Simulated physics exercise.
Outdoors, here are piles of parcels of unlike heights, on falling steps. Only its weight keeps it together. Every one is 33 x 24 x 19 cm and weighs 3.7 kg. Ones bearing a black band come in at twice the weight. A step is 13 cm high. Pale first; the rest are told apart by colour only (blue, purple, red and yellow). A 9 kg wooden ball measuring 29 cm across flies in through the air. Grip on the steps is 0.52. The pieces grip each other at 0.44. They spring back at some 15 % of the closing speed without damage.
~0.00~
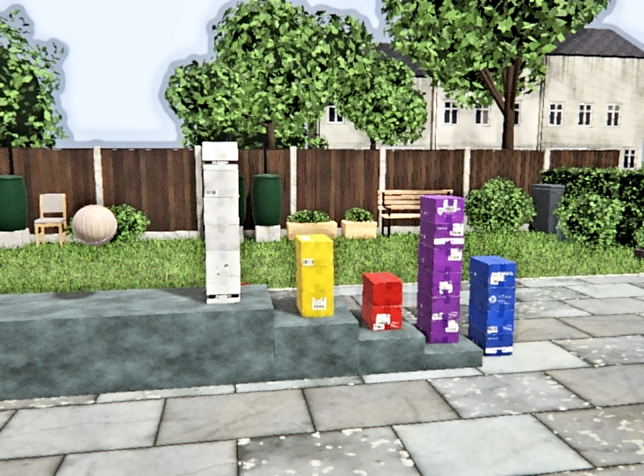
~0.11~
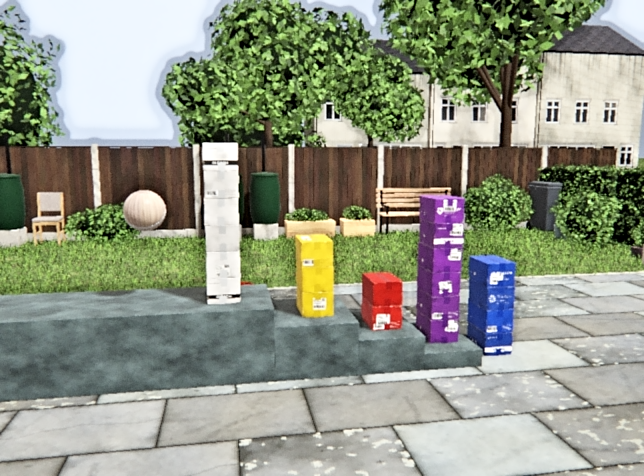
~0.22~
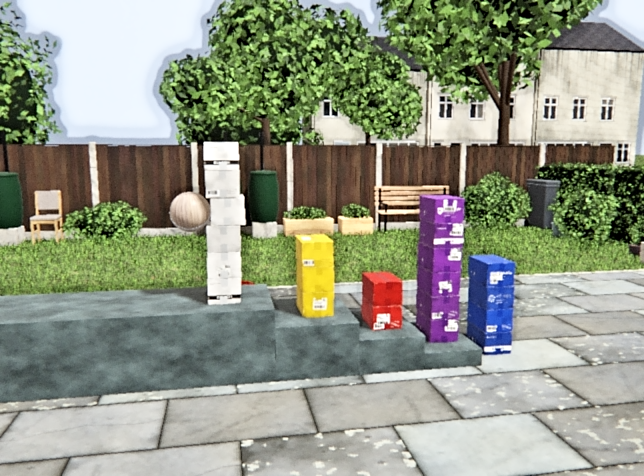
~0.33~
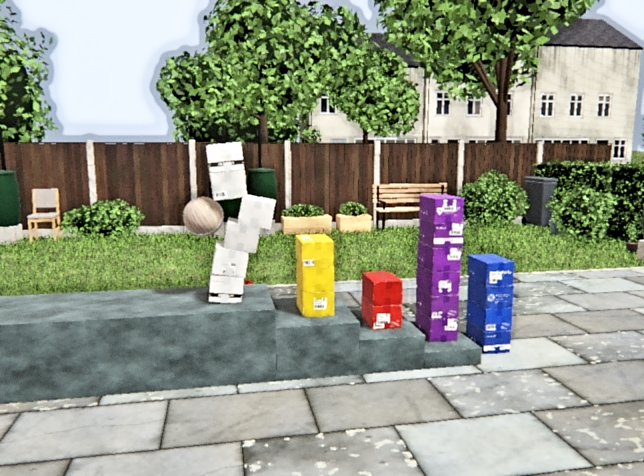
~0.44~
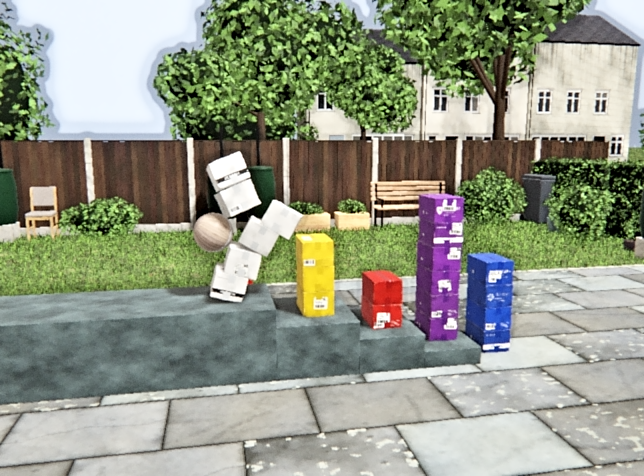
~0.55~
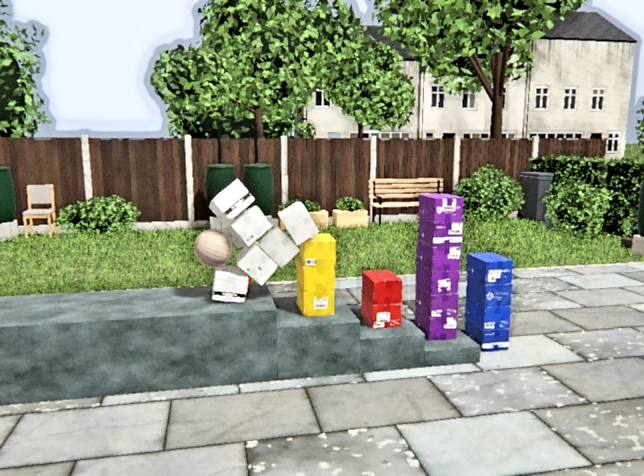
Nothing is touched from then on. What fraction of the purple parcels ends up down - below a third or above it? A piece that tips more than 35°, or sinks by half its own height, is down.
Below a third.
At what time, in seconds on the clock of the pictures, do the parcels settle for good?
Somewhere near 2.0 seconds.
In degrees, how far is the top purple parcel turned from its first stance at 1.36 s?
I'd put it at roughly 0 degrees away from its starting angle.
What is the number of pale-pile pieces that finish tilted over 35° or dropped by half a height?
Exactly 5 of the pale pieces.
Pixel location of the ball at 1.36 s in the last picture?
Roughly at pixel (144, 282).
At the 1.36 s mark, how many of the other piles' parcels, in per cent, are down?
By then 15 %.
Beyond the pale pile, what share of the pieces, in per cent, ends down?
Estimate: Close to 15%.
Around 0.72 s, 5 of the pale pile down; none of the 6 purple parcels down (0 of 15 in all colours); top purple parcel unmoved; top yellow parcel displaced 10 cm.
Around 1.36 s, 5 of the pale pile down; none of the 6 purple parcels down (2 of 15 in all colours); top purple parcel unmoved; top yellow parcel tipped 37°, 58 mm lower.
Finally (2.3 s), 5 of the pale pile down; none of the 6 purple parcels down (2 of 15 in all colours); top purple parcel unmoved; top yellow parcel on its side. That is 0 per cent. Seen by the last camera, middles, top purple parcel near (440, 208), top yellow parcel near (379, 261).
